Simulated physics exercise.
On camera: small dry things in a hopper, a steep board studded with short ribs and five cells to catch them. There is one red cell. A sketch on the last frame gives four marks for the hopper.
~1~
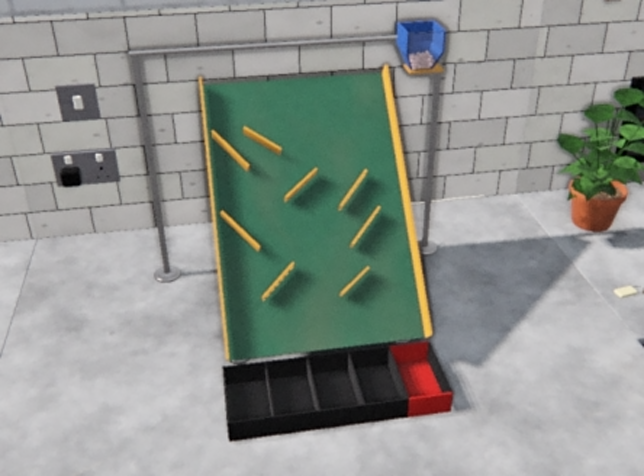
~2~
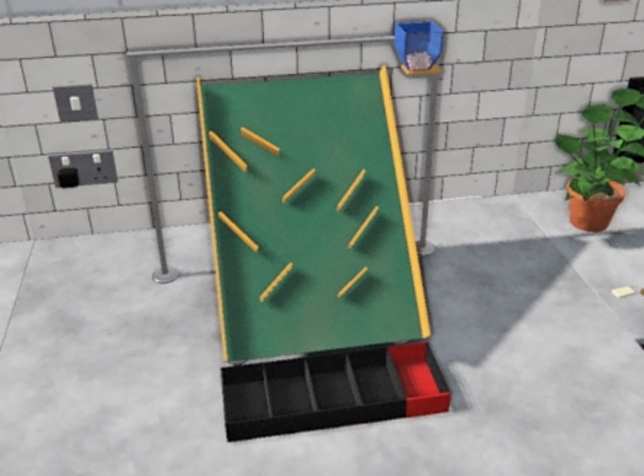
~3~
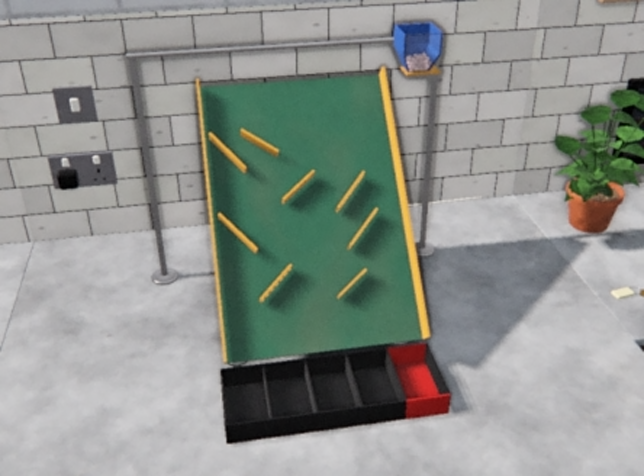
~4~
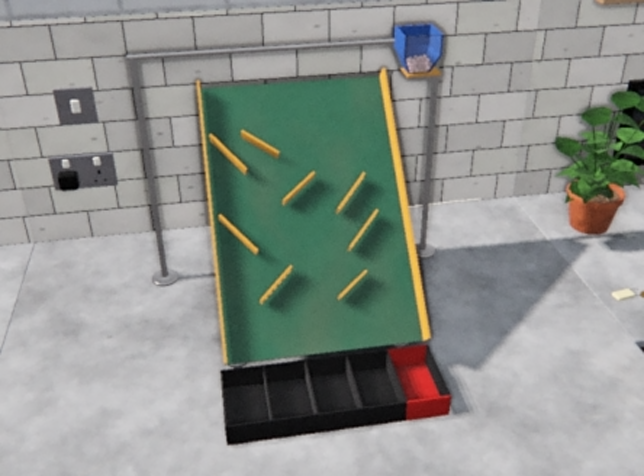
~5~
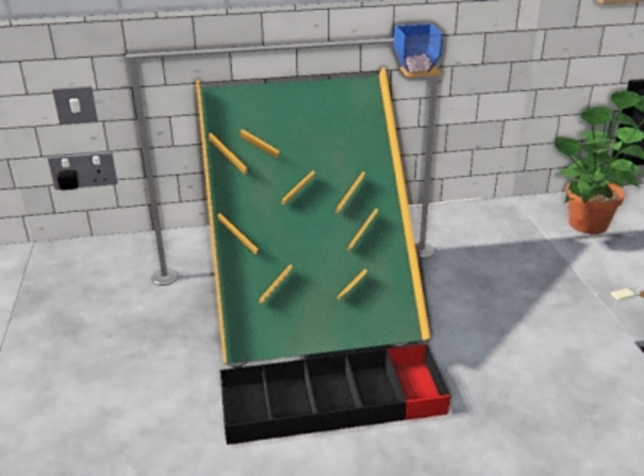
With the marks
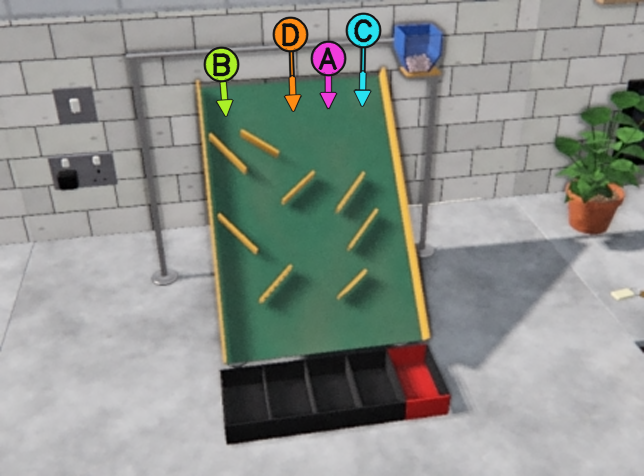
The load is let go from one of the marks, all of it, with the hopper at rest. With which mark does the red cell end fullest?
Best: C.
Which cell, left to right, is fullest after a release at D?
The first from the left.
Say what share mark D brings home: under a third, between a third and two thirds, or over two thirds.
Under a third.
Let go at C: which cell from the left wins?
The fifth from the left.
On the marked copy, mark A meets the board at (328, 102); mark B meets the board at (225, 110); mark C meets the board at (362, 100); mark D meets the board at (293, 105).
If A is chosen, only a few in the red cell, close to two thirds in other cells, close to a third outside the box.
If B is chosen, only a few in the red cell, close to two thirds in other cells, close to a third outside the box.
If C is chosen, close to a third in the red cell, close to a third in other cells, close to a third outside the box.
If D is chosen, only a few in the red cell, the bulk in other cells, close to a quarter outside the box.
